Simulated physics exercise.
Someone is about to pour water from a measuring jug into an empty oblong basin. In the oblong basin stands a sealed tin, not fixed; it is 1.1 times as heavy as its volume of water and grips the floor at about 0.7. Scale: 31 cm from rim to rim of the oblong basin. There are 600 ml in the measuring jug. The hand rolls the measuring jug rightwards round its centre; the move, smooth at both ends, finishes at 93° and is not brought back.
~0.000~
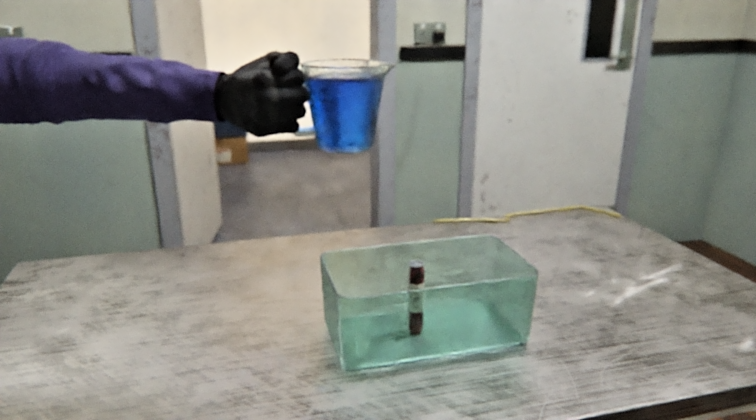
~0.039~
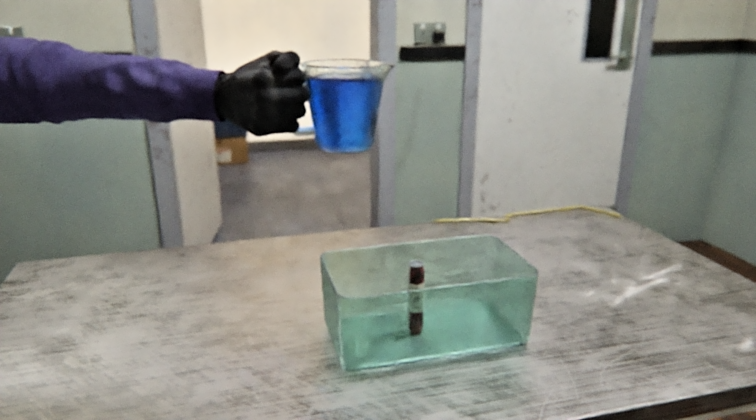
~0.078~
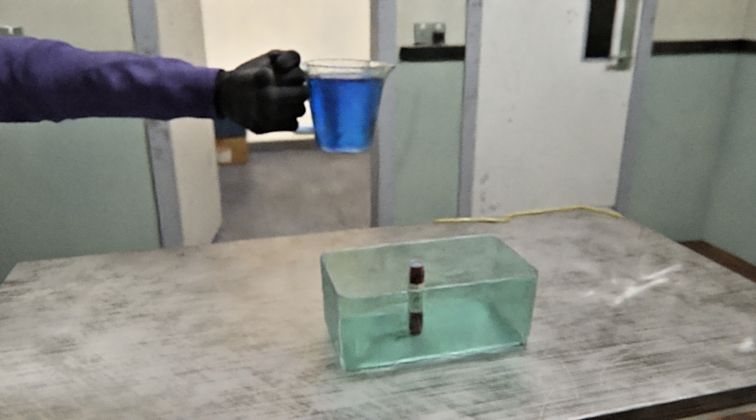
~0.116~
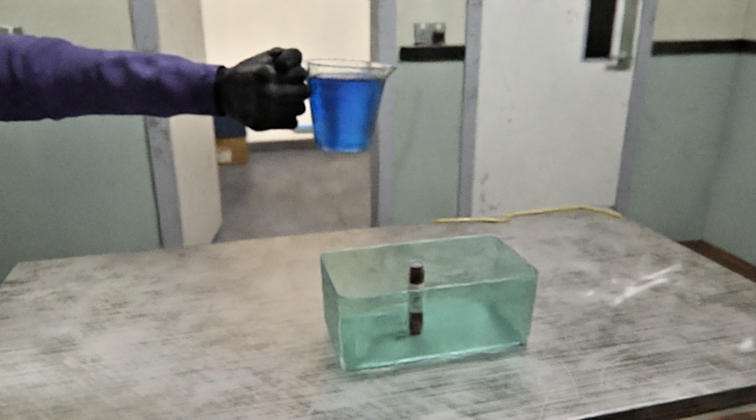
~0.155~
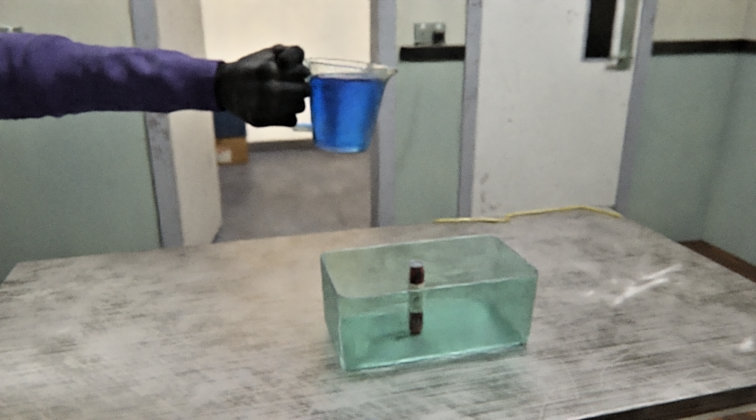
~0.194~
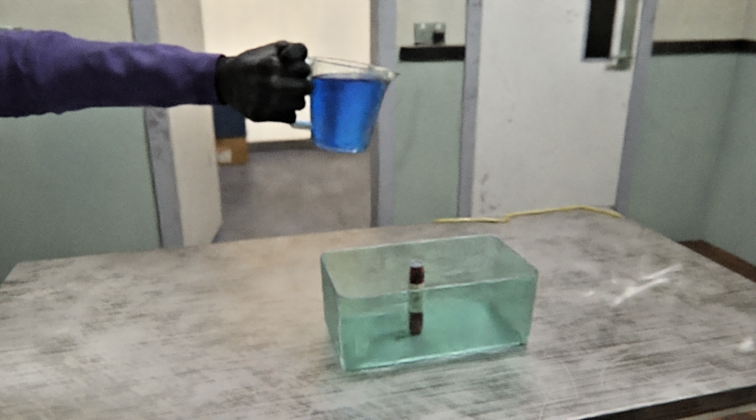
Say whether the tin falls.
It remains upright.
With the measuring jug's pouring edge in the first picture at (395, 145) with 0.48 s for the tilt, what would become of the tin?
Then it keeps standing.
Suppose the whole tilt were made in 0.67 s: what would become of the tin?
The tin stays up.
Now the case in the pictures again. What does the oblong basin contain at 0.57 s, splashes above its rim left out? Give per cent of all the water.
Some 0 per cent.
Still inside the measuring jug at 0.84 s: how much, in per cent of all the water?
About 30 per cent.
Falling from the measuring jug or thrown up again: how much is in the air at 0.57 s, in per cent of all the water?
Near 22 in a hundred.
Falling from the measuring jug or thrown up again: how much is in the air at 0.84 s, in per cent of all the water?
About 34 per cent.
After 0.57 s the tilt is 61° and 78 per cent is still to pour; the tin stands where it began.
After 0.84 s the tilt is 91° and 29 per cent is still to pour; the tin stands where it began.
After 1.13 s the tilt is 93° and 4 per cent is still to pour; the tin stands where it began.
After 1.44 s the tilt is 93° and 0 per cent is still to pour; the tin stands where it began.
In the end the tin stands where it began.
